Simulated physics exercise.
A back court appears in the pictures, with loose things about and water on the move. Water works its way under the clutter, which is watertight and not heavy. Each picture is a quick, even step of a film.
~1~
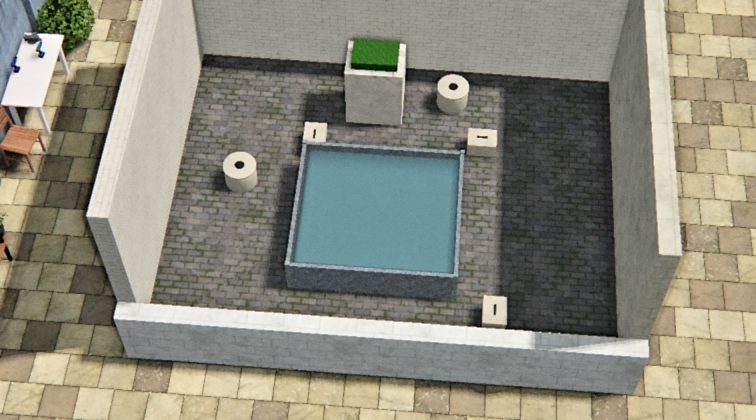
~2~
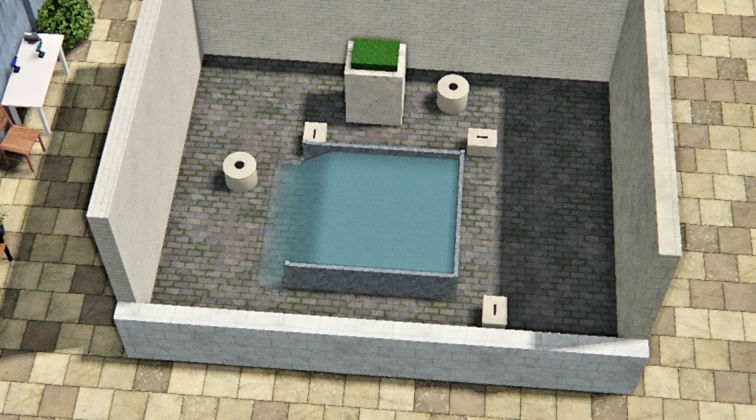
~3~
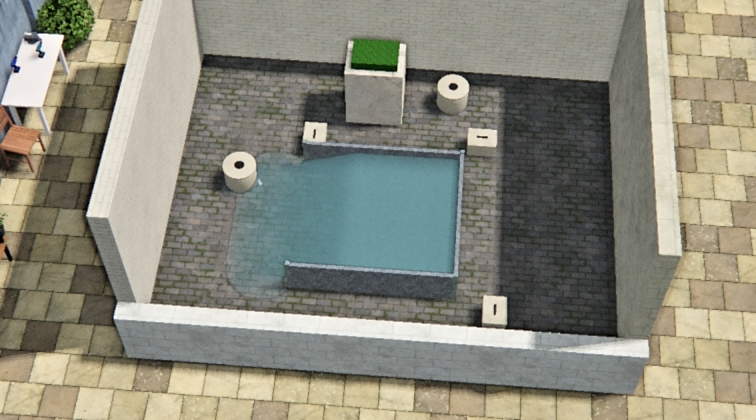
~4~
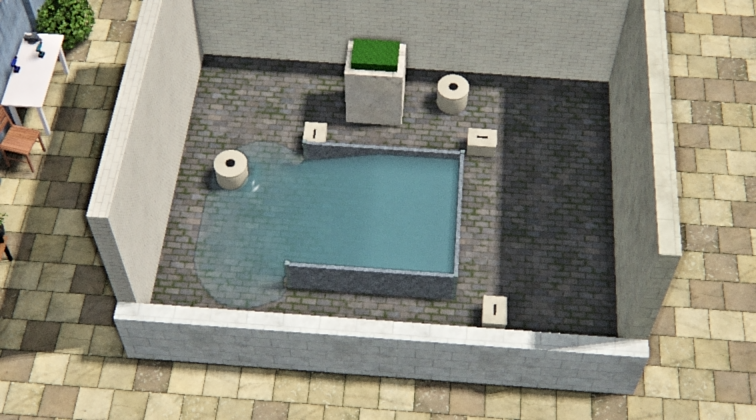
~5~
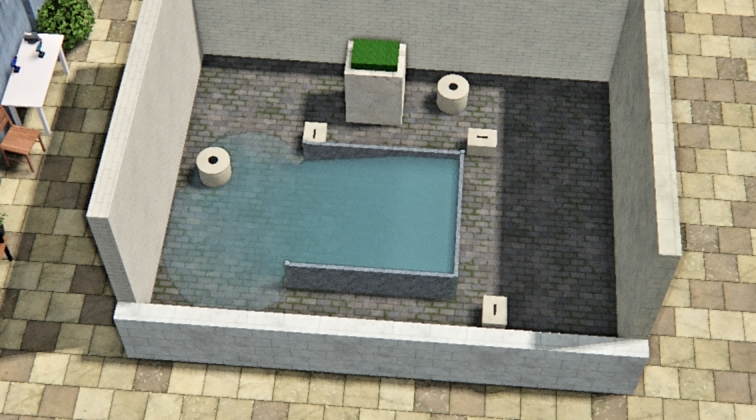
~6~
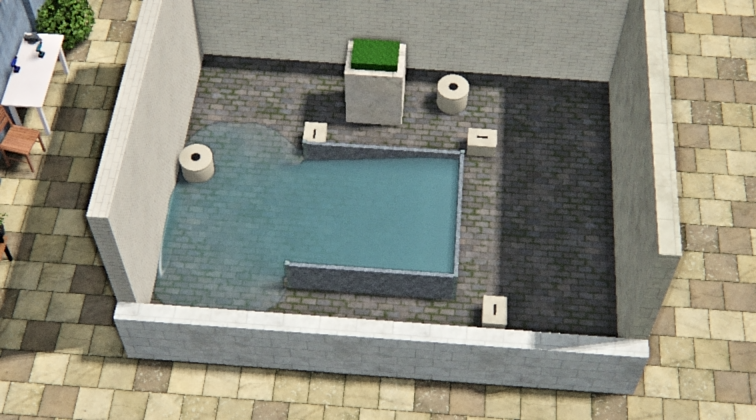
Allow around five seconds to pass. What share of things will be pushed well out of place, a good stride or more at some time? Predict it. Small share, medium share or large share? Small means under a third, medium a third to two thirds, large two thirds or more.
A medium share.
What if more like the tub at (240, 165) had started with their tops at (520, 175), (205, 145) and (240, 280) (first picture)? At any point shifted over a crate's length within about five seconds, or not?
Copy one: Barely shifts; copy two: Slides well clear; copy three: Slides well clear.
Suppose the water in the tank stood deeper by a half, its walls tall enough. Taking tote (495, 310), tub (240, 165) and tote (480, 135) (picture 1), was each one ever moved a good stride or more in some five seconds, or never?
Taking them as listed - the full distance for the first, the full distance for the second, a shorter distance for the third.
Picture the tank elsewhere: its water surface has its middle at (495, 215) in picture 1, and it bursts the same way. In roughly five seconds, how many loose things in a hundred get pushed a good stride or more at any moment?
Something like 40 in a hundred.
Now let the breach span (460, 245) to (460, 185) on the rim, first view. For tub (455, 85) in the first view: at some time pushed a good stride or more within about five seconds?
Honestly, it went the full distance.
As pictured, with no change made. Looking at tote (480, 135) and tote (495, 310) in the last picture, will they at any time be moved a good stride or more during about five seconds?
In order: Stayed within range; traveled far.
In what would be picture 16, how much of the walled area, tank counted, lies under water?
Estimate: Close to 40 in a hundred.
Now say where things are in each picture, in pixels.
In the first frame, a tub at (239, 165), on the bottom; a tote at (482, 137) rests on the ground; 0 of 5 have shifted.
In the second frame, a tub at (239, 165), on the bottom; a tote at (482, 137), on the bottom; 0 of 5 have shifted.
In the third frame, a tub at (239, 165) rests on the ground; a tote at (482, 137), on the bottom; 0 of 5 have shifted.
In the fourth frame, a tub at (230, 163) rests on the ground, close to its start; a tote at (482, 137), on the bottom; 1 of 5 have shifted.
In the fifth frame, a tub at (213, 160) rests on the ground, a stride from its start; a tote at (482, 137) rests on the ground; 1 of 5 have shifted.
In the sixth frame, a tub at (195, 157), on the bottom, a stride from its start; a tote at (482, 137), on the bottom; 1 of 5 have shifted.
A moment on, 1 of 5 are well off their spots; 1 afloat.
Next, 1 of 5 are well off their spots; 1 afloat.
Later, 1 of 5 are well off their spots; 1 afloat.
In the end, 2 of 5 are well off their spots, and 2 have been at some point; 2 afloat.
